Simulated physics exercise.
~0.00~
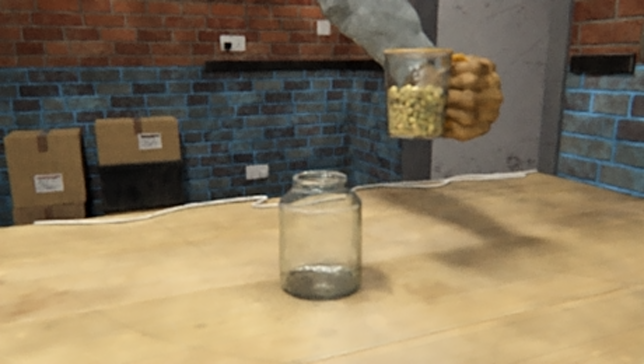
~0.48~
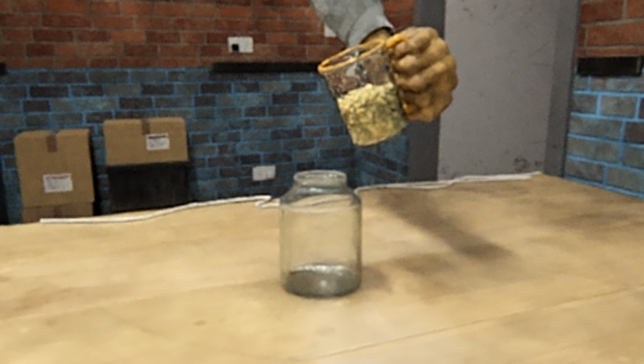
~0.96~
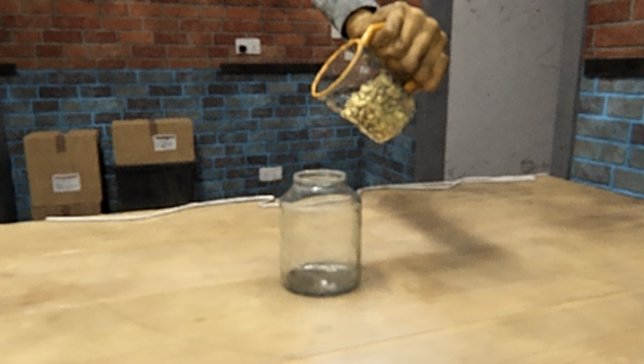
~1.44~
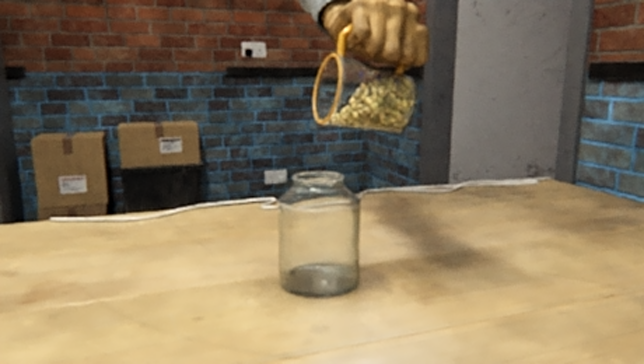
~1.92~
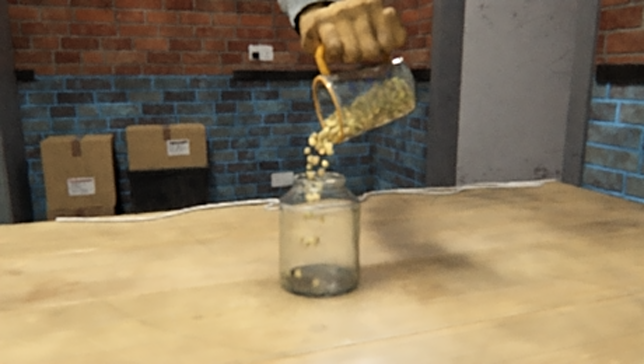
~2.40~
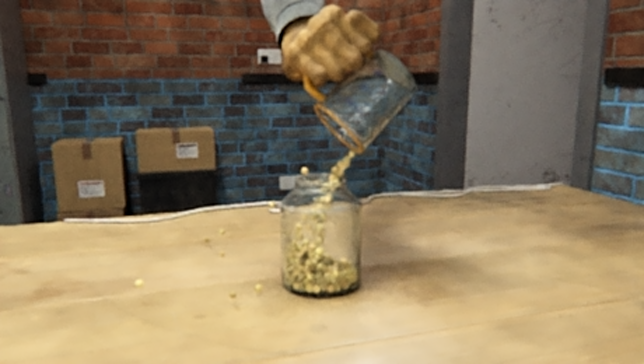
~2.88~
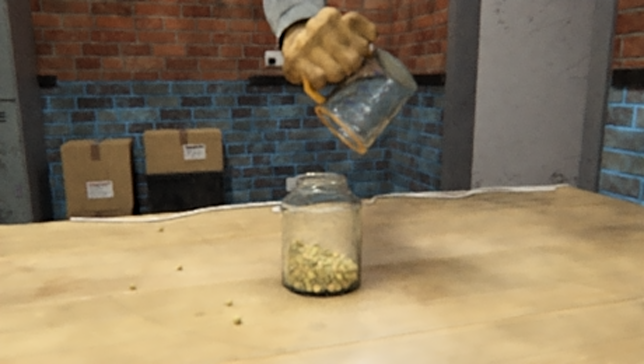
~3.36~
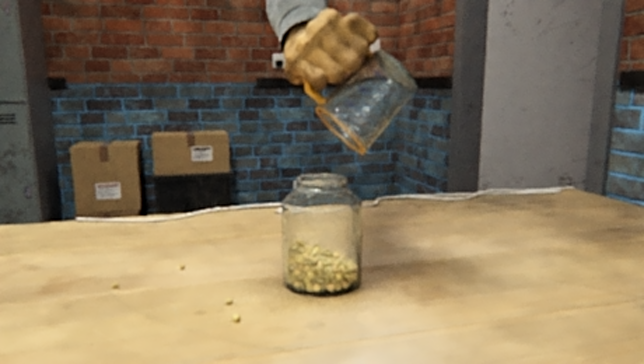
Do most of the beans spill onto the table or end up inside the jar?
Most of the beans end up inside the jar. Only a few lie on the table, and the tipped cup looks empty.
